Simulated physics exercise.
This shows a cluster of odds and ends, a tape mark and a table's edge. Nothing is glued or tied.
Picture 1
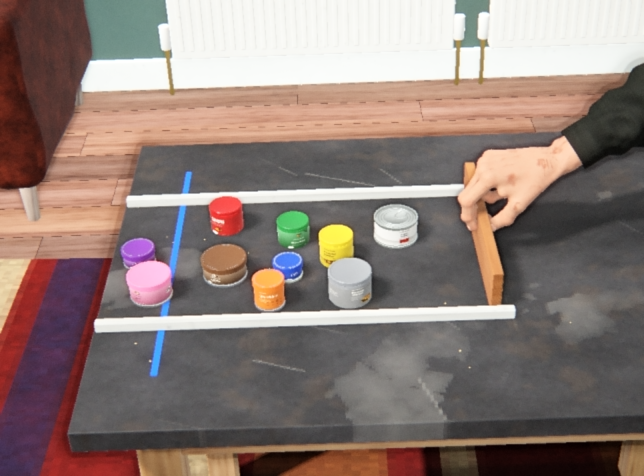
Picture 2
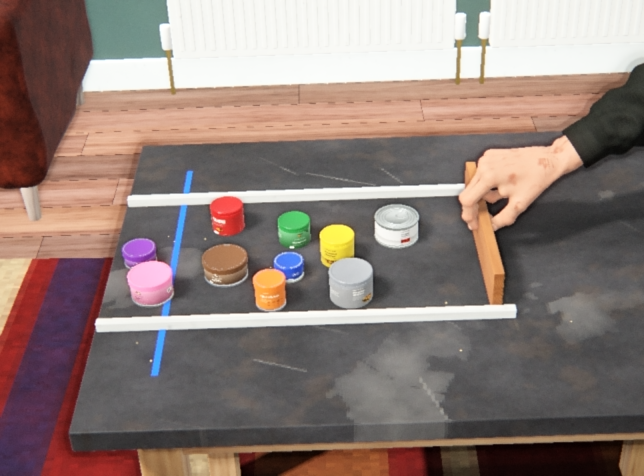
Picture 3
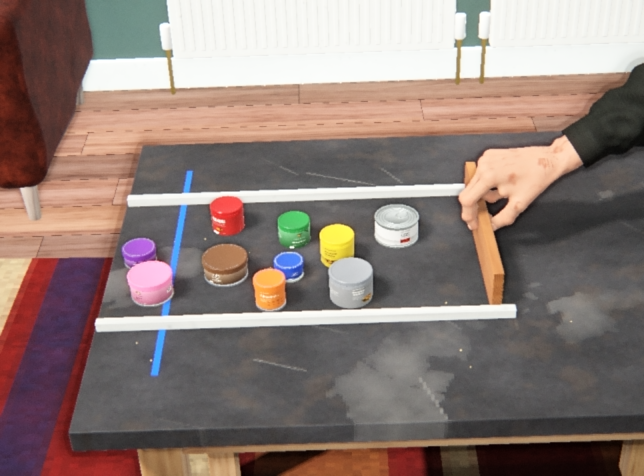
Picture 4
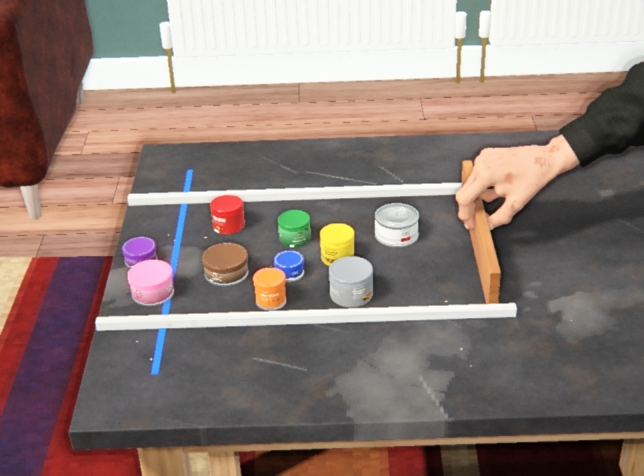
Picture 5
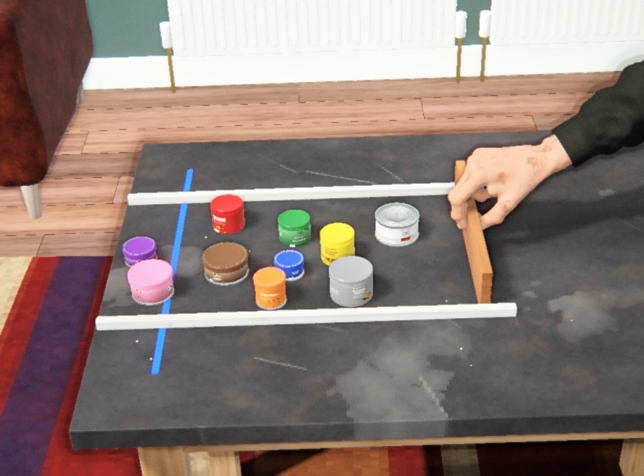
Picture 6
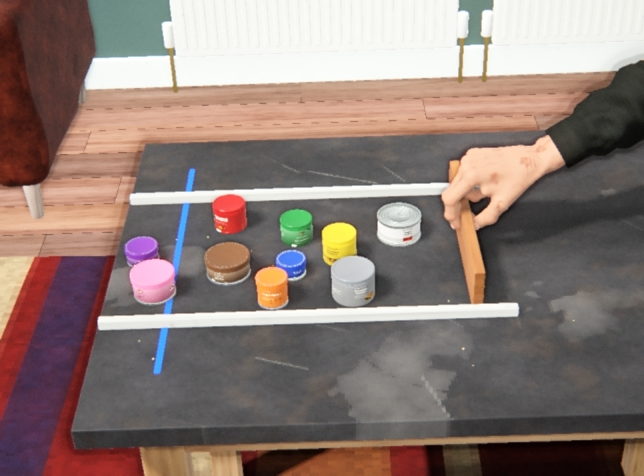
A hand slides a wooden board slightly left toward colourful pots on a dark table.
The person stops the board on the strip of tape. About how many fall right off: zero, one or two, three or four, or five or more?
Outcome: The number that fall off is one or two.
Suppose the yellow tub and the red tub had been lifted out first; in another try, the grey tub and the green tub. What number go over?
1 in the first case, 0 in the second.
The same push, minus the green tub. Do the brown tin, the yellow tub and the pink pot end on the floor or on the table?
The brown tin is kept; the yellow tub survives; the pink pot is lost.
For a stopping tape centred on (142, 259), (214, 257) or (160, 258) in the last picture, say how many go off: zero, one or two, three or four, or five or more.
In that order: At least five; none at all; five or over.
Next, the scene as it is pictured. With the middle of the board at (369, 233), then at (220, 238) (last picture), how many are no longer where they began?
2 and 10.
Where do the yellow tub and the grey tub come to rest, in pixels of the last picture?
The yellow tub stops around (159, 248); the grey tub around (147, 288).
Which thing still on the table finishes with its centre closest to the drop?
The green tub.
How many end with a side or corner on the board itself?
5 of them.
A little later, none off yet; purple tin at rest near (142, 253); pink pot at rest near (153, 282); red tub at rest near (230, 214).
Next, none off yet; purple tin at rest near (142, 253); pink pot moving near (145, 285); red tub shifted about its own width near (211, 207).
When it is over, the number that fall off is one or two; down, pink pot and purple tin.
